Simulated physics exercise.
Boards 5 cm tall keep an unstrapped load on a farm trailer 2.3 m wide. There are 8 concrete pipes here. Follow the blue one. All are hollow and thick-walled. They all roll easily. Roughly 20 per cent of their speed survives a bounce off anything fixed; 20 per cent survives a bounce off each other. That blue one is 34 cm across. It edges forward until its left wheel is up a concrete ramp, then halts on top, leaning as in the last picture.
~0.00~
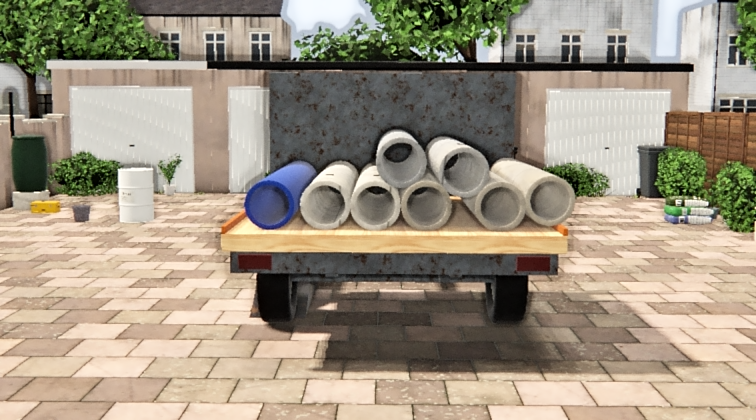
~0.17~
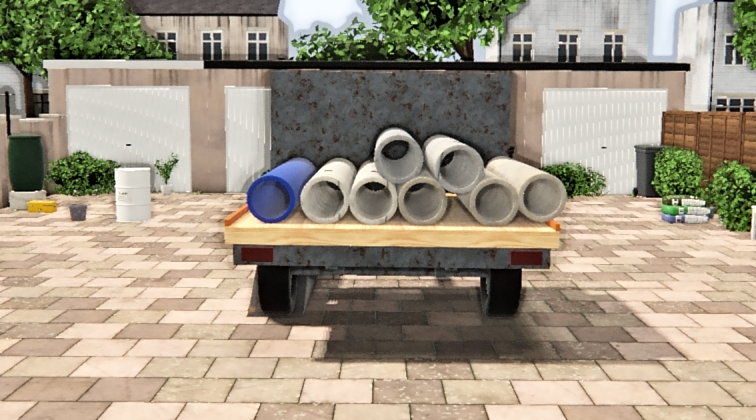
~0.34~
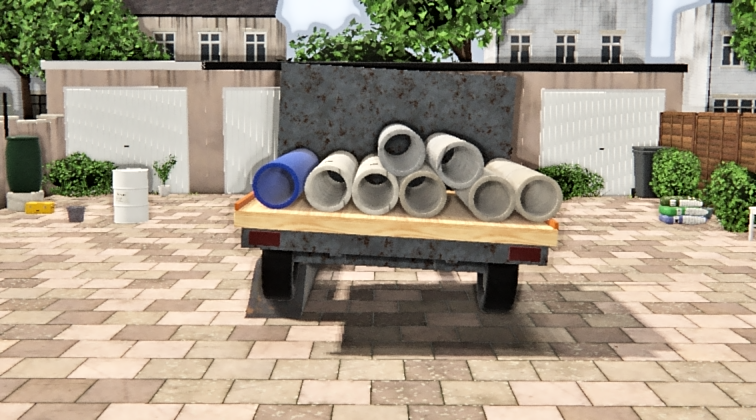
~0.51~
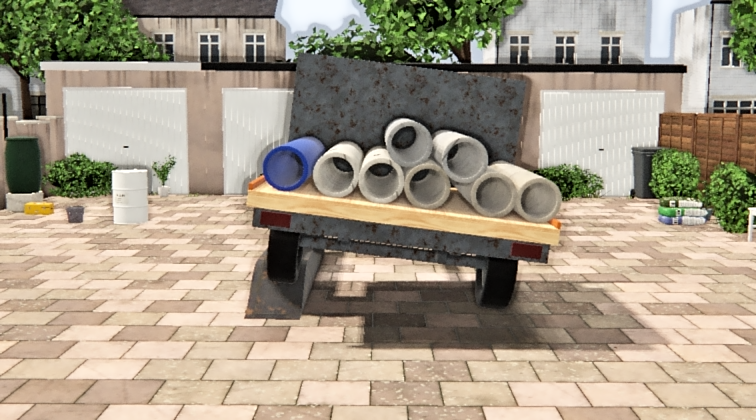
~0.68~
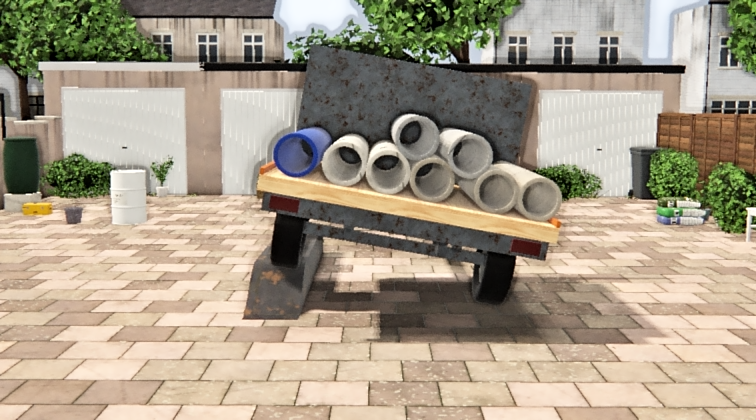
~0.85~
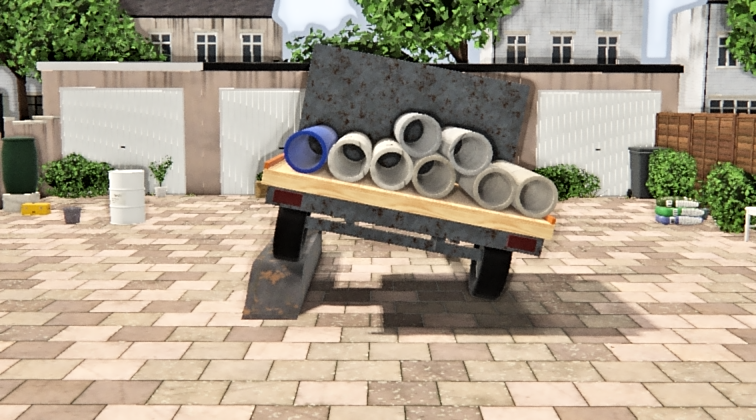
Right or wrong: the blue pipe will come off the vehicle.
Wrong, it is held.
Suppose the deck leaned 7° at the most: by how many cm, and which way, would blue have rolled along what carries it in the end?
0 cm leftwards, roughly.
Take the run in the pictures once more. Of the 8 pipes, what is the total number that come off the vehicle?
Exactly 0.
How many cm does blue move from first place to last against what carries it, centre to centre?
Blue: Roughly 0.
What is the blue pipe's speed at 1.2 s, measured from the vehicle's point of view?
Roughly 0.0 m/s.
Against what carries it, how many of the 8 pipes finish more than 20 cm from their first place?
0 of them.
Then, 1.2 s in, blue is on the deck, 30 cm from the left edge; 0 gone from the deck.
In the end (1.6 s), blue is on the deck, 30 cm from the left edge; 0 gone from the deck.
